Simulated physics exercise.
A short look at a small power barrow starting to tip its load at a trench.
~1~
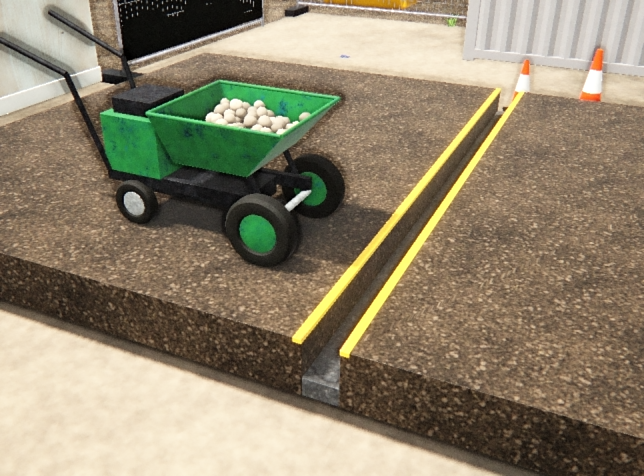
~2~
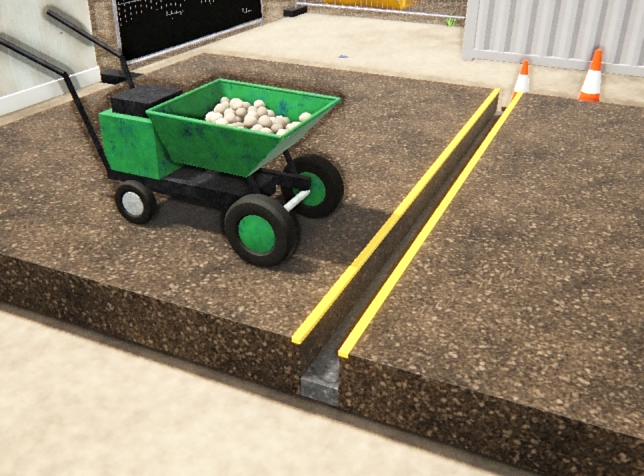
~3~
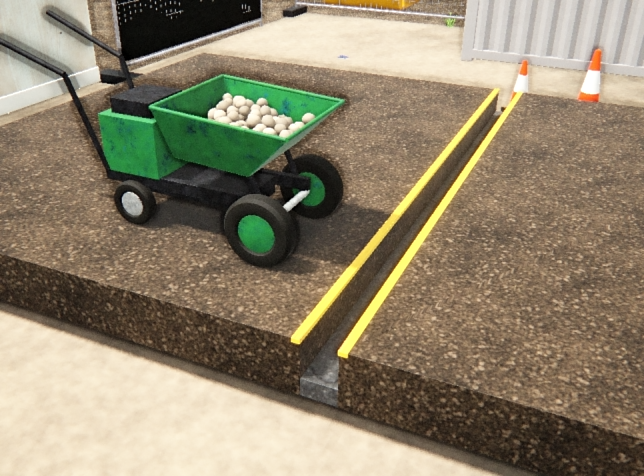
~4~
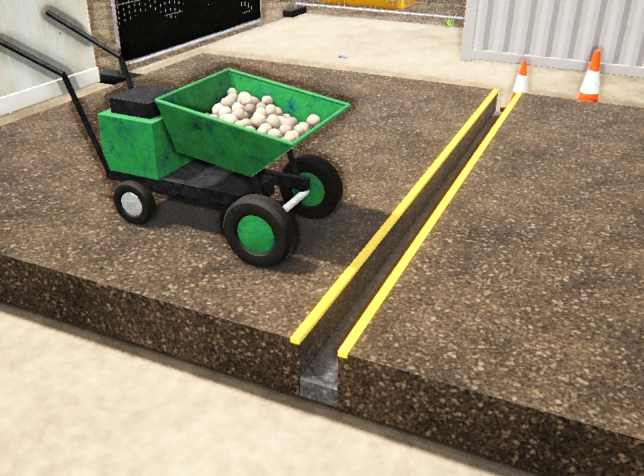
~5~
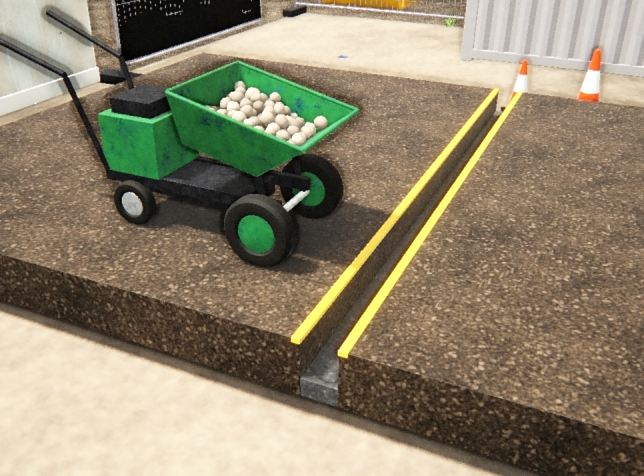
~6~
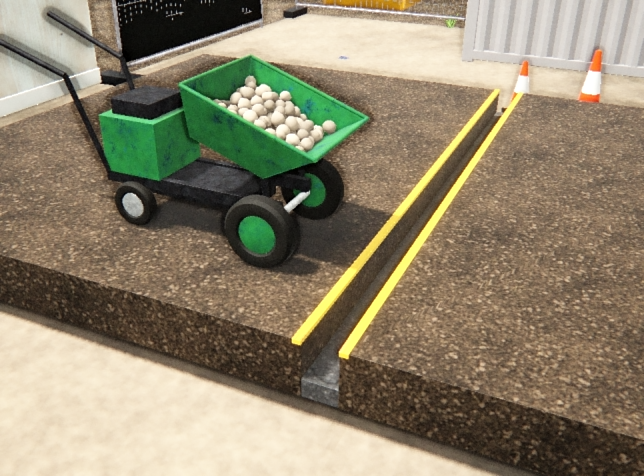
On a slab of coarse brown ground in a yard, seen from above and at an angle, a narrow trench edged with yellow strips runs away from the viewer. A green power barrow with black handles stands left of it, its skip holding pale rounded pebbles, with two orange-and-white cones behind at right. The skip starts level, then slowly tilts forward to the right, its back rising, while wheels and camera stay still.
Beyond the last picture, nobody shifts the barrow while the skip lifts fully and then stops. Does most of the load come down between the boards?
Short of half.
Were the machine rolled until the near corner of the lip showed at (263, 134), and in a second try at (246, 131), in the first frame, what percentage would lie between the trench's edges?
60 %, then 70 %.
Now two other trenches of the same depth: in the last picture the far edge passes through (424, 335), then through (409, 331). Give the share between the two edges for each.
100 %, then 100 %.
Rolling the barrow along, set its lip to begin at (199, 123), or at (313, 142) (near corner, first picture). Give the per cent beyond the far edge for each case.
In order: 0 % and 100 %.
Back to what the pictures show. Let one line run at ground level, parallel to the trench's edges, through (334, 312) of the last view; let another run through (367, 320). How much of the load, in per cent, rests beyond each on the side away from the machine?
That's 90 in a hundred for the first and 70 in a hundred for the second.
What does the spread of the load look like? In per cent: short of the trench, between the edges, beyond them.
I'd say about 0 per cent short, about 30 between and about 70 beyond.
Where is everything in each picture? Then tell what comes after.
Lip of the skip at (281, 137), level; top of the load at (242, 114), river pebbles; first edge of the trench at (323, 307); far edge at (367, 318), the trench under half as wide as the skip, and about as deep as wide, in the first picture.
Lip of the skip at (282, 138), level; top of the load at (235, 122), in the second picture.
Lip of the skip at (286, 140), tipped barely; top of the load at (238, 120), in the third picture.
Lip of the skip at (293, 145), tipped a little; top of the load at (238, 108), in the fourth picture.
Lip of the skip at (303, 151), tipped a little; top of the load at (246, 104), in the fifth picture.
Lip of the skip at (315, 160), tipped clearly; top of the load at (249, 94); first edge of the trench at (322, 308); far edge at (367, 320), in the sixth picture.
Soon after the last picture, skip tipped steeply; all in the skip.
A little later, skip tipped right over; about half in the skip; a small part in or heaped over the trench; about a third beyond it; a stray few falling.
Later still, skip tipped right over; a stray few in the skip; about a quarter in or heaped over the trench; about two thirds beyond it.
At rest, skip tipped right over; about a third in or heaped over the trench; about two thirds beyond it.
